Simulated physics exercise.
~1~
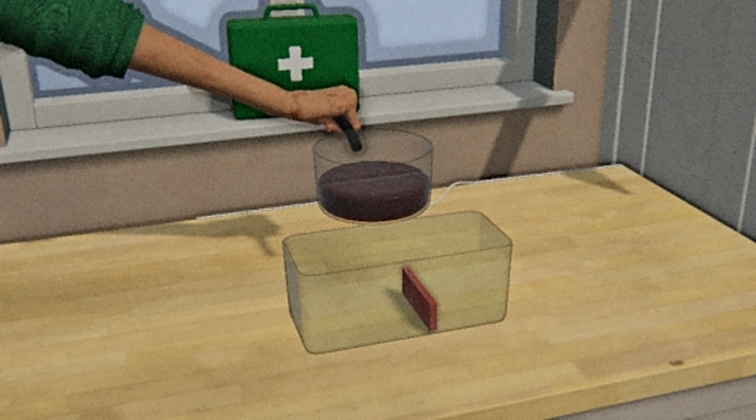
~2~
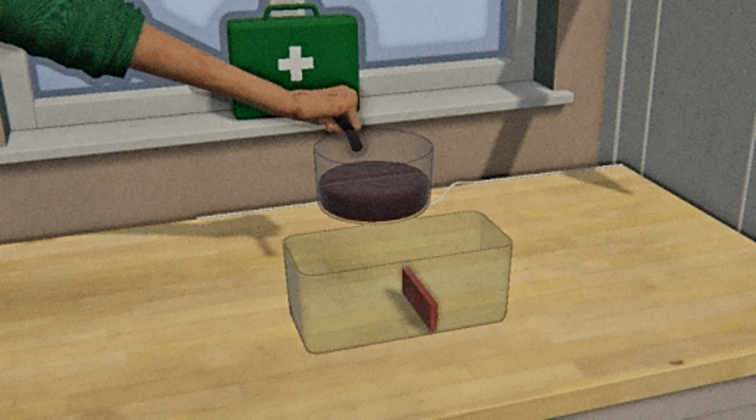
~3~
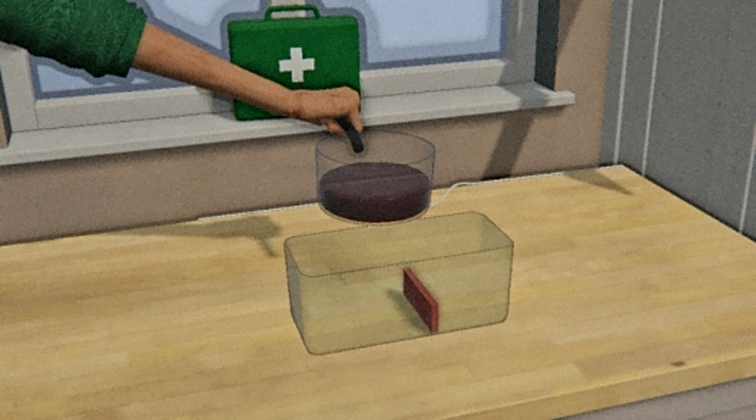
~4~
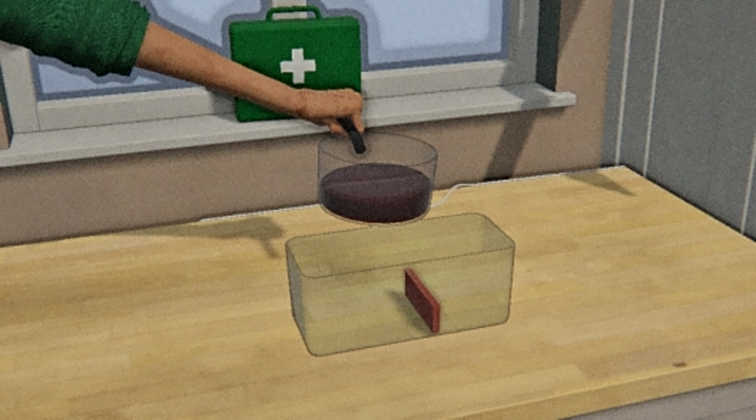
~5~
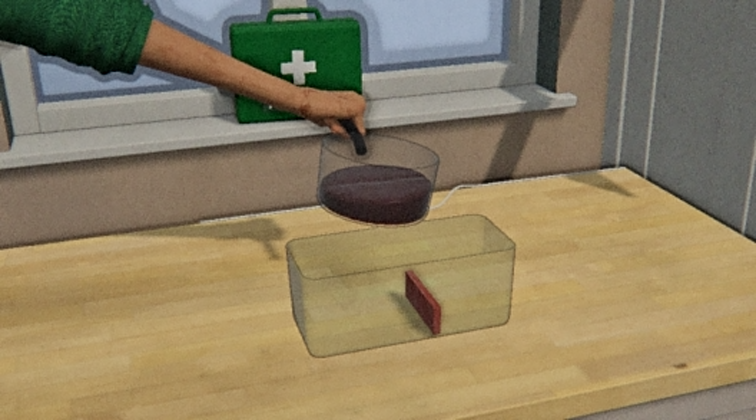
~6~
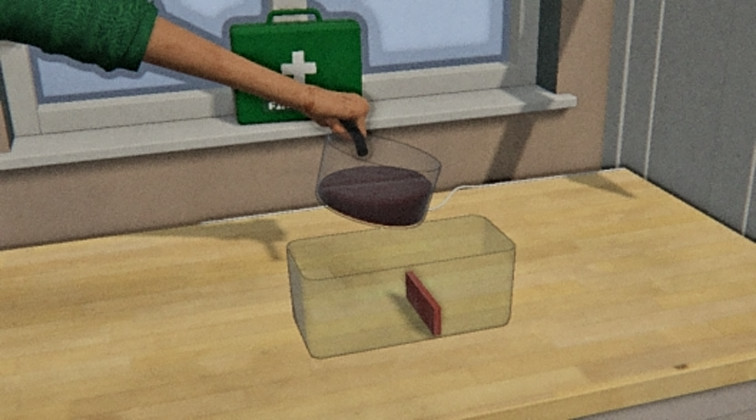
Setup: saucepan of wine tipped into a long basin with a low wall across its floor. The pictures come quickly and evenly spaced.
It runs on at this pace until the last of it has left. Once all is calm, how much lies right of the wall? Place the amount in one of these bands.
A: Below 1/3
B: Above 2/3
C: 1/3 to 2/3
B.
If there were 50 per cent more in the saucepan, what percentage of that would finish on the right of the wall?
Roughly 65 percent.
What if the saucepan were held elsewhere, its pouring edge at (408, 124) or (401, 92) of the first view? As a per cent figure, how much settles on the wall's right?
You'd get 75 percent from the first and 75 percent from the second.
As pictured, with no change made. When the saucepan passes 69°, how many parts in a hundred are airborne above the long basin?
It comes to around 20 per cent.
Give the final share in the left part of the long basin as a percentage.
It comes to about 10 per cent.
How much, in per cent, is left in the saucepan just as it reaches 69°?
70 in a hundred.
A moment on, the saucepan is tipped part way and 69 per cent is still to pour, 0 is left of the wall and 11 right of it.
Next, the saucepan is tipped right over and 13 per cent is still to pour, 5 is left of the wall and 76 right of it.
Then the saucepan is tipped right over and 0 per cent is still to pour, 9 is left of the wall and 91 right of it.
Later the saucepan is tipped right over and 0 per cent is still to pour, 11 is left of the wall and 88 right of it.
Finally, 11 per cent lies left of the wall, 88 right of it and 0 outside.
